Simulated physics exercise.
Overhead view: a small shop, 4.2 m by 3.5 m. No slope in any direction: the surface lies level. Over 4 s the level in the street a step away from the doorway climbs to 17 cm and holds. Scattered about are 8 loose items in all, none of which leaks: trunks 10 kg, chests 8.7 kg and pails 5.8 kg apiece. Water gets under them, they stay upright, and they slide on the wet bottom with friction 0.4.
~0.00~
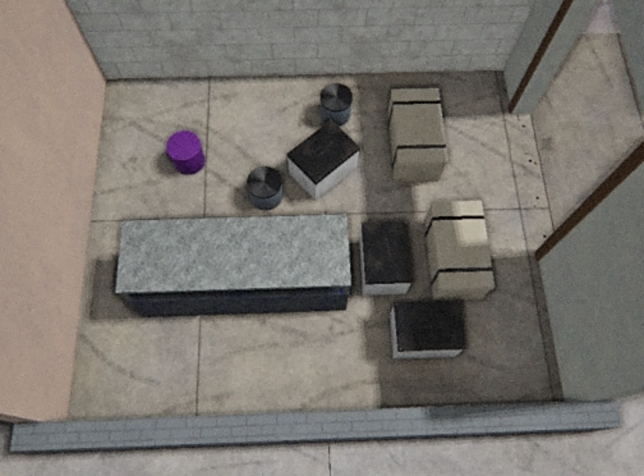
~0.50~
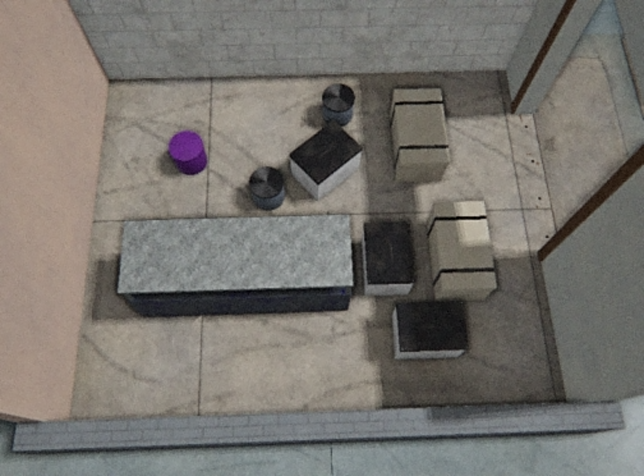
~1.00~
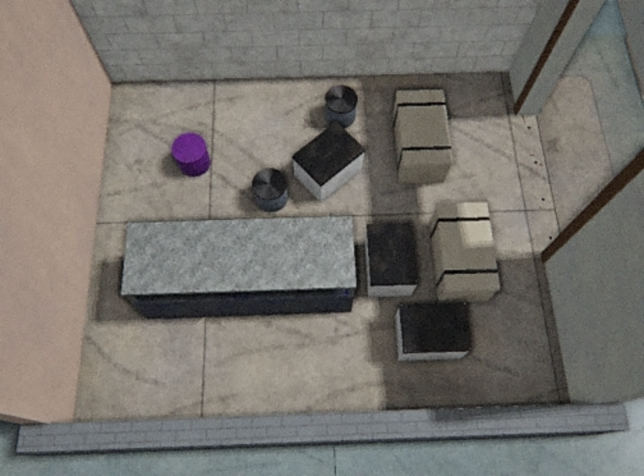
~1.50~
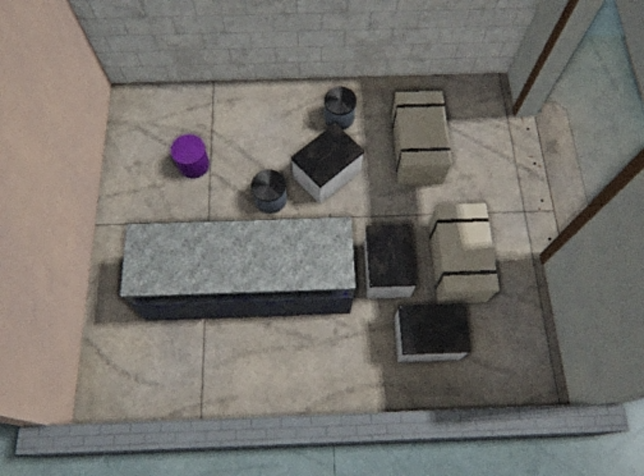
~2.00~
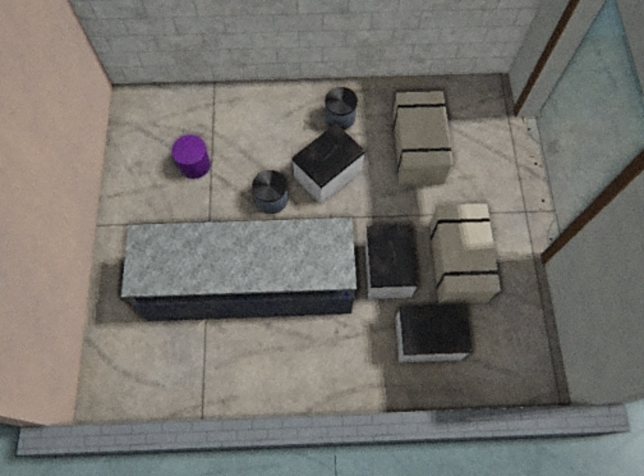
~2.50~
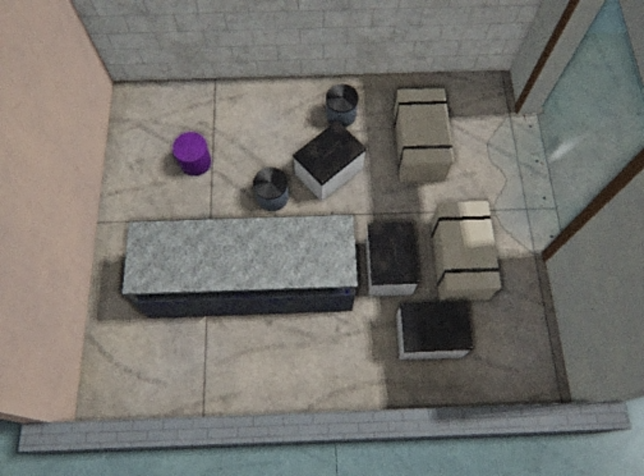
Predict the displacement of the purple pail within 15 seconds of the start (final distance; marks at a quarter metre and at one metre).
Looks like it will get pushed a long way.
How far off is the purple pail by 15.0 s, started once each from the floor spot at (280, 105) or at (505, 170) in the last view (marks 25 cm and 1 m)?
In that order: It ends far away; it travels far.
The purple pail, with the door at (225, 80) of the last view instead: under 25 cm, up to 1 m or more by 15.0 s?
Note: Purple pail displaced a long way.
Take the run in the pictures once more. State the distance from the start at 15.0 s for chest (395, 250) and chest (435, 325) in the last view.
Respectively 120 and 100 cm.
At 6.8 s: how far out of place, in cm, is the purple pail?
About 20 cm by then.
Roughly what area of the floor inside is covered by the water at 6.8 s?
About 11.5 m2.
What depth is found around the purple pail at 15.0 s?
The depth there is around 12 cm.
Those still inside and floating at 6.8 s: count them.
3 at that moment.
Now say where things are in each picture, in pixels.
The purple pail at (183, 145) rests on the ground; 0.0 m2 under water; 0 of 8 have shifted, in the first frame.
The purple pail at (186, 146), on the bottom; 0.0 m2 under water; 0 of 8 have shifted, in the second frame.
The purple pail at (189, 147), on the bottom; water covers 0.0 m2; 0 of 8 have shifted, in the third frame.
The purple pail at (188, 149) rests on the ground; water covers 0.0 m2; 0 of 8 have shifted, in the fourth frame.
The purple pail at (189, 149), on the bottom; 0.0 m2 under water; 0 of 8 have shifted, in the fifth frame.
The purple pail at (190, 147) rests on the ground; 0.4 m2 under water; 0 of 8 have shifted, in the sixth frame.
After 3.5 s the purple pail is near (190, 147), 0.0 m from its start, aground; 0 afloat.
After 6.8 s the purple pail is near (166, 142), 0.2 m from its start, aground; 3 afloat.
After 11.0 s the purple pail is near (100, 221), 1.1 m from its start, afloat; 8 afloat.
After 15.0 s the purple pail is near (346, 380), 2.6 m from its start, afloat; 8 afloat.
